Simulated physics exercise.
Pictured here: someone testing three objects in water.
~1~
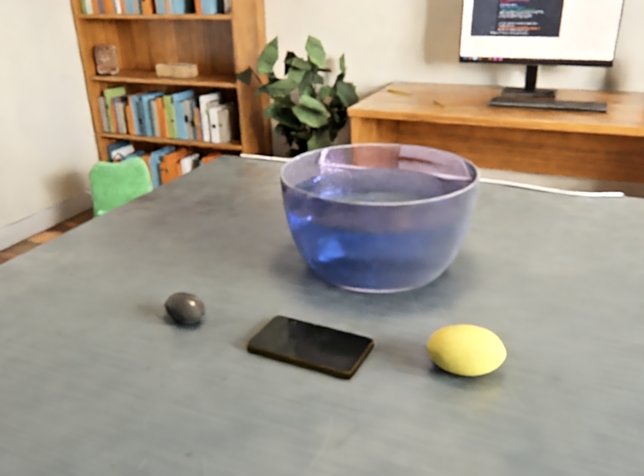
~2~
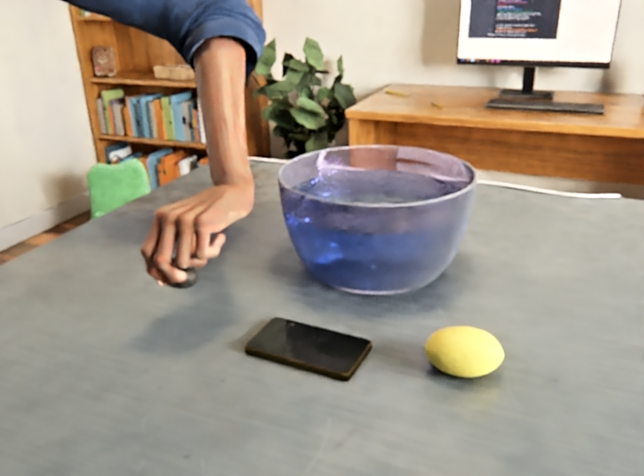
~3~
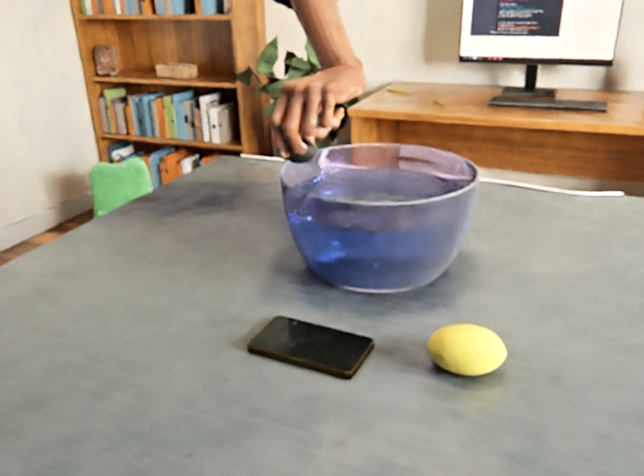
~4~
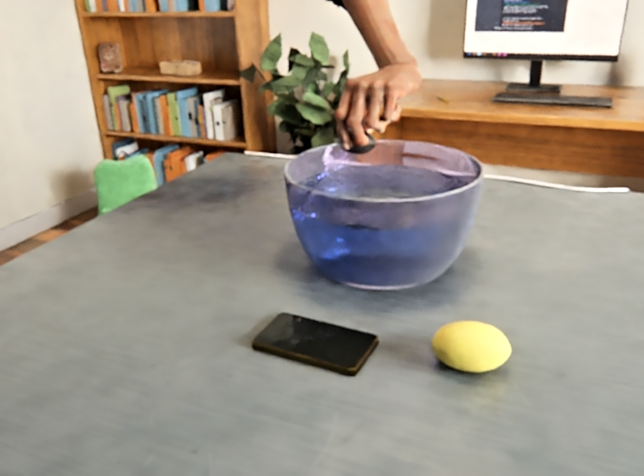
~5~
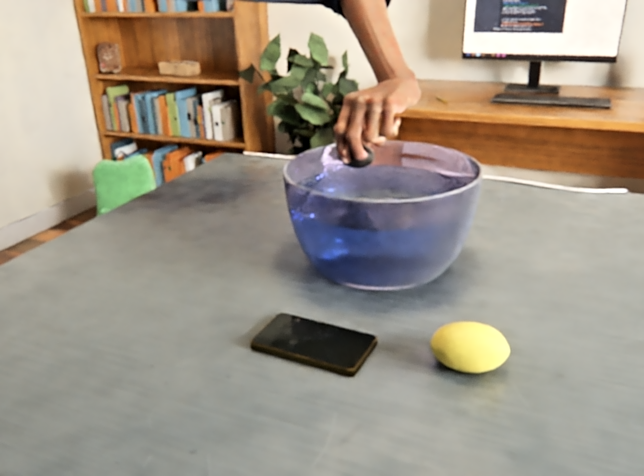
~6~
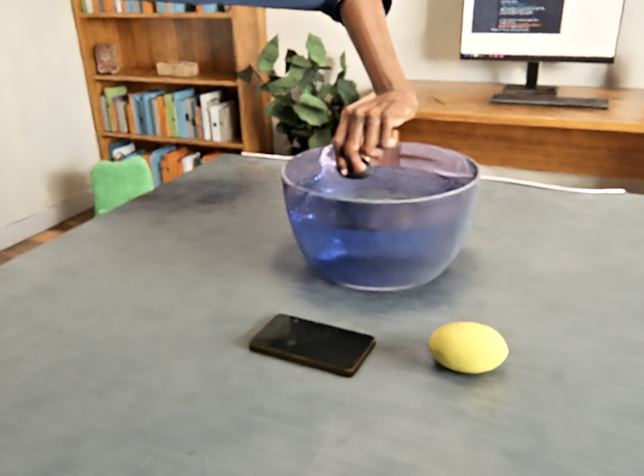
A hand picks up a dark stone, carries it right, and lowers it over a bowl.
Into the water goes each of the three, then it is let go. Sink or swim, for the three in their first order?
So the left falls to the base, the middle falls to the base, and the right holds at the top.
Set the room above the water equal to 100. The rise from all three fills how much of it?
Roughly 10 %.
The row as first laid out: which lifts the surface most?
It has to be the far-right piece.
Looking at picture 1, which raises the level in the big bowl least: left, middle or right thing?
Answer: The body at the left end.
Shortly, the stone ends at the bottom.
Then, the phone ends at the bottom.
At the finish, the lemon bobs at the top; afloat, lemon.
